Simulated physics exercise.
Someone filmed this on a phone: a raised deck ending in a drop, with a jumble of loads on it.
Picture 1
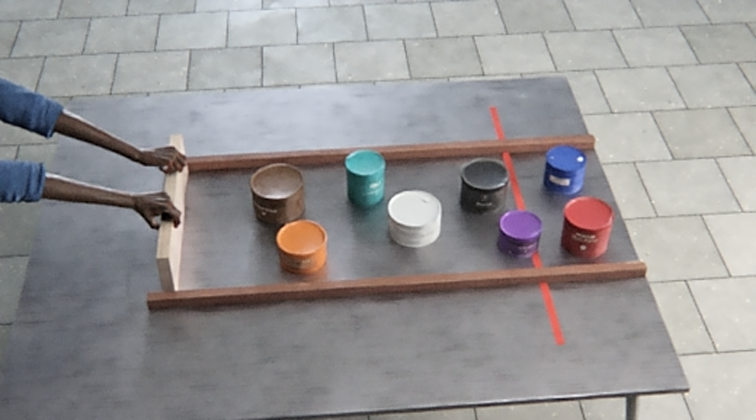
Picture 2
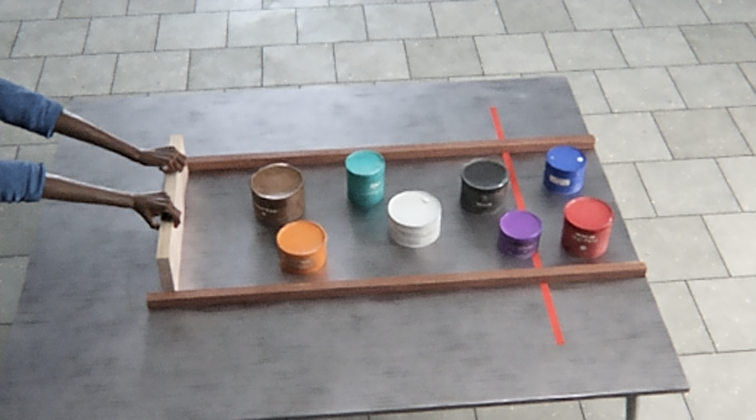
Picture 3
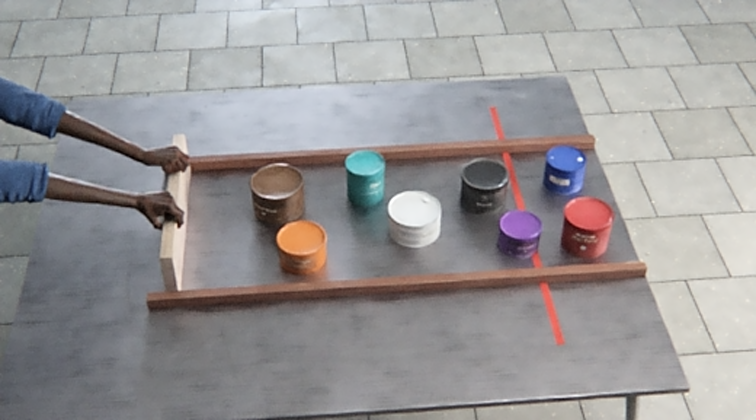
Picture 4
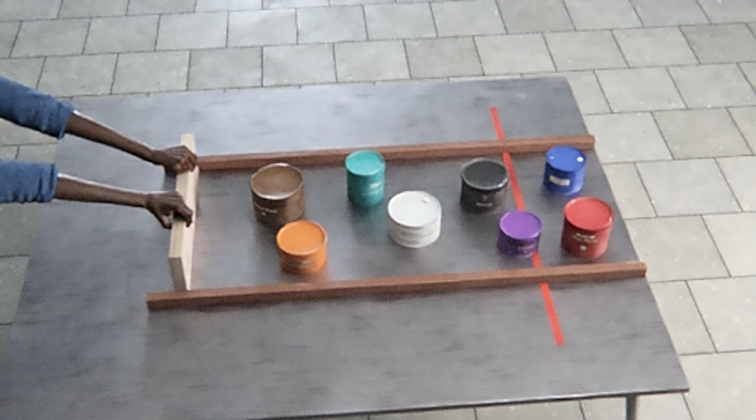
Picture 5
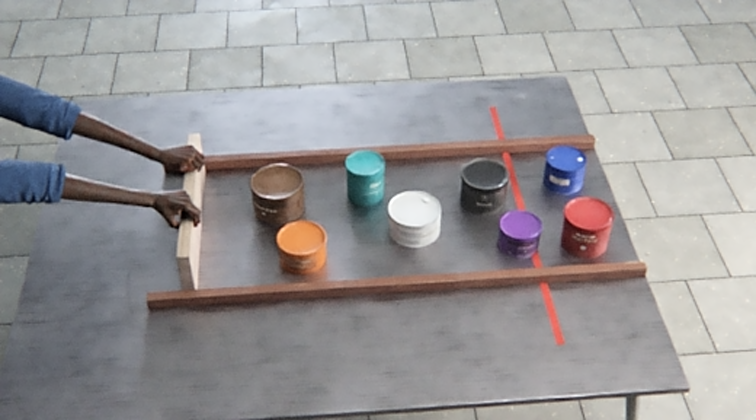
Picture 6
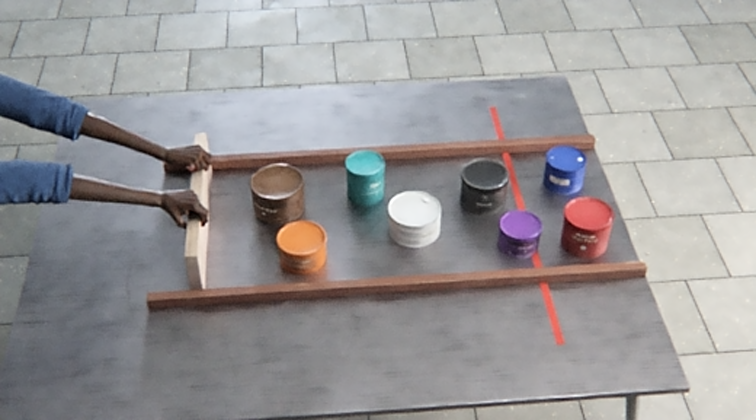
A wooden plank, pushed by two hands, slides slowly right toward the unmoving paint cans.
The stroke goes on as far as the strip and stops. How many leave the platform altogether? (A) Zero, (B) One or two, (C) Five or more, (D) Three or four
The answer is B.
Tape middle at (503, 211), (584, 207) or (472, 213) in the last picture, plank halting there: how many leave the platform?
So, reaching the ground: 0, then 5, then 0.
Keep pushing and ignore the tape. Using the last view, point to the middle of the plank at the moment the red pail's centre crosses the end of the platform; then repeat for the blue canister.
Middle approx. at (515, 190), then approx. at (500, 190).
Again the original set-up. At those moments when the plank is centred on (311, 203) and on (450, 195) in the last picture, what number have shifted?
So 3, and at the other place 6.
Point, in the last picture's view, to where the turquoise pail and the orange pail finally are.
You'll see the turquoise pail at (528, 148), with the orange pail at (560, 246).
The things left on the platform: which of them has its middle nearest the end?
The black pail, it is.
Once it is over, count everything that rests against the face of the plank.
3 are in contact with it.
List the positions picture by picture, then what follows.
The first frame shows red pail (587, 228); blue canister (565, 170); purple pail (519, 234); plank (173, 211); tape (522, 210).
The second frame shows blue canister (565, 170); white canister (414, 219).
The third frame shows purple pail (519, 234); orange pail (302, 248).
The fourth frame shows red pail (587, 228); black pail (484, 187).
The fifth frame shows blue canister (565, 170); plank (192, 210).
The sixth frame shows red pail (587, 228); blue canister (565, 170); purple pail (519, 234); plank (199, 210); tape (522, 210).
Soon after, none off yet; red pail at rest near (587, 228); blue canister at rest near (565, 170); purple pail at rest near (519, 234).
In the end, the number that fall off is one or two; gone, blue canister and red pail.
